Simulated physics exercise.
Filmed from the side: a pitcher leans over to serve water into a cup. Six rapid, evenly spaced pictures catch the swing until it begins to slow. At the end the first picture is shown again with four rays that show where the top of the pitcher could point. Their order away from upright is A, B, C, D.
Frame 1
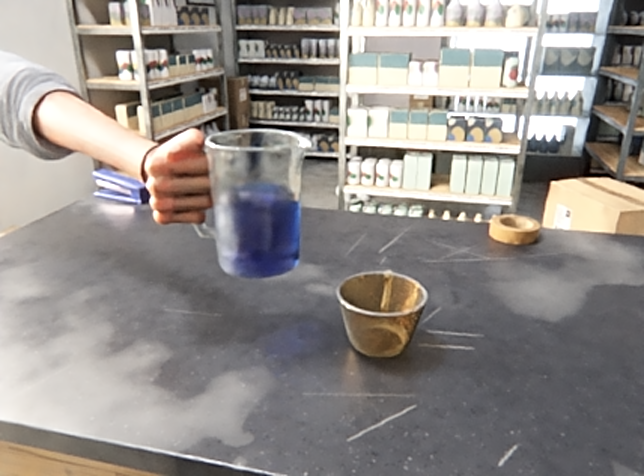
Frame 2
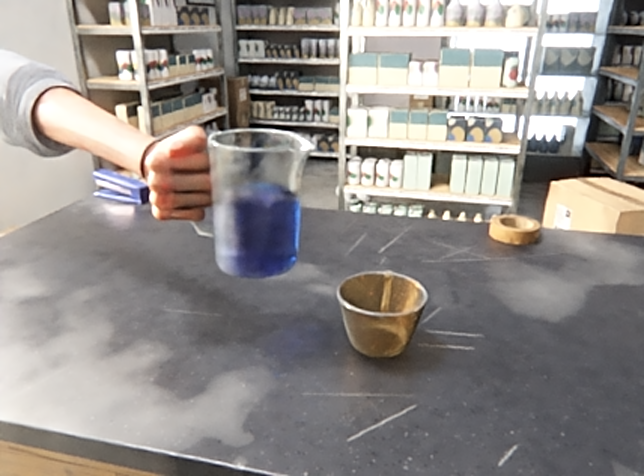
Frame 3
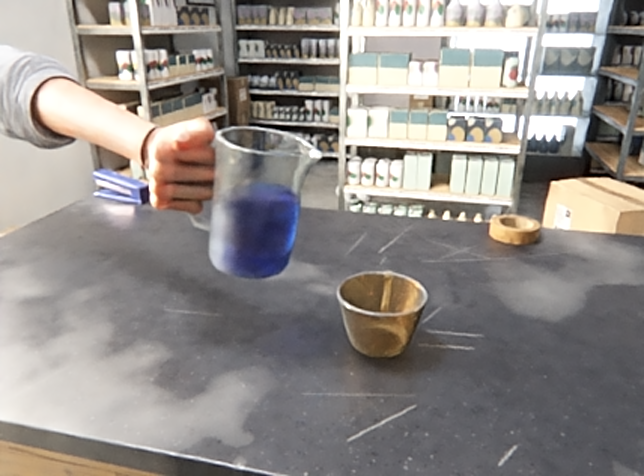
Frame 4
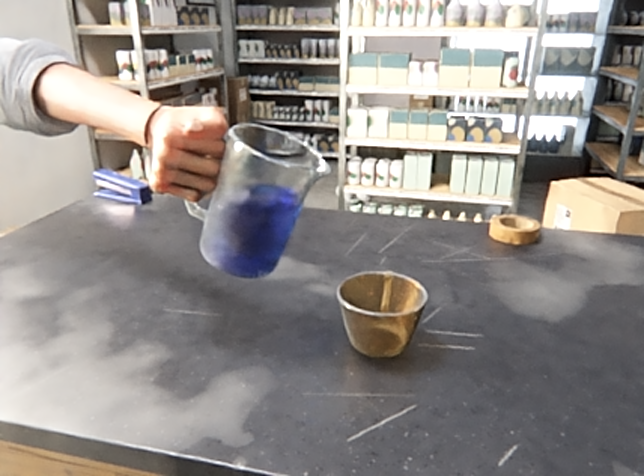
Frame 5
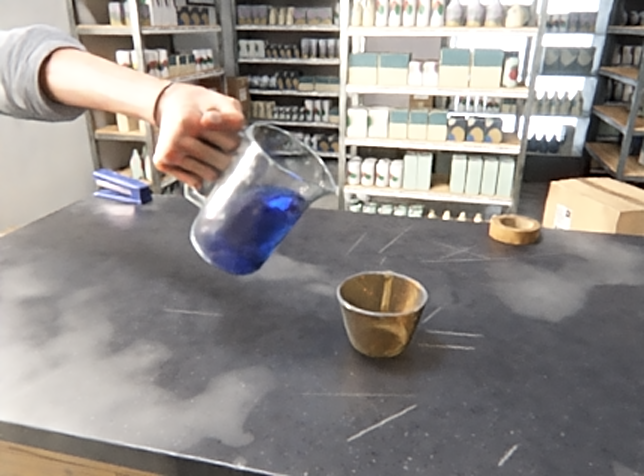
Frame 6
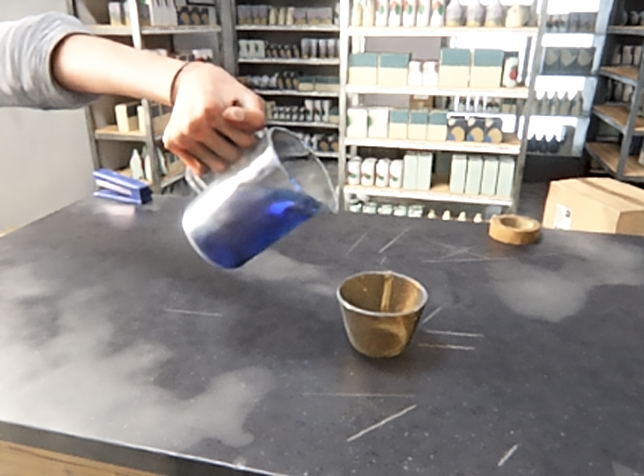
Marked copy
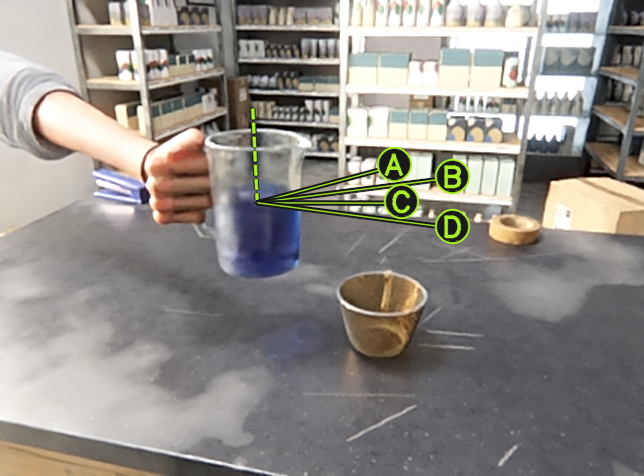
At the start, a hand holds a clear glass pitcher of blue liquid upright above a dark tabletop, to the left of a small brown cup. The hand then tilts the pitcher steadily to the right, until it leans steeply with the liquid near its lip and none poured out.
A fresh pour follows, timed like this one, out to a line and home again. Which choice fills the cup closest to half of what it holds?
Go for A.
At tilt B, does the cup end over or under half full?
Over.
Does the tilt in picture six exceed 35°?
Yes.
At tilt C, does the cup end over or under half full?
Over.
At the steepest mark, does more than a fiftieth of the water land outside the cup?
Yes, it does.
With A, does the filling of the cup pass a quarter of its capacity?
Yes, clearly.
On the marked copy, A at (378, 170); B at (435, 179); C at (384, 203); D at (435, 225).
With A, the cup ends with about 49 % of what it can hold; 3 % of the water is spilt.
With B, the cup ends with about 69 % of what it can hold; 9 % of the water is spilt.
With C, the cup ends with about 81 % of what it can hold; 19 % of the water is spilt.
With D, the cup ends with about 89 % of what it can hold; 29 % of the water is spilt.
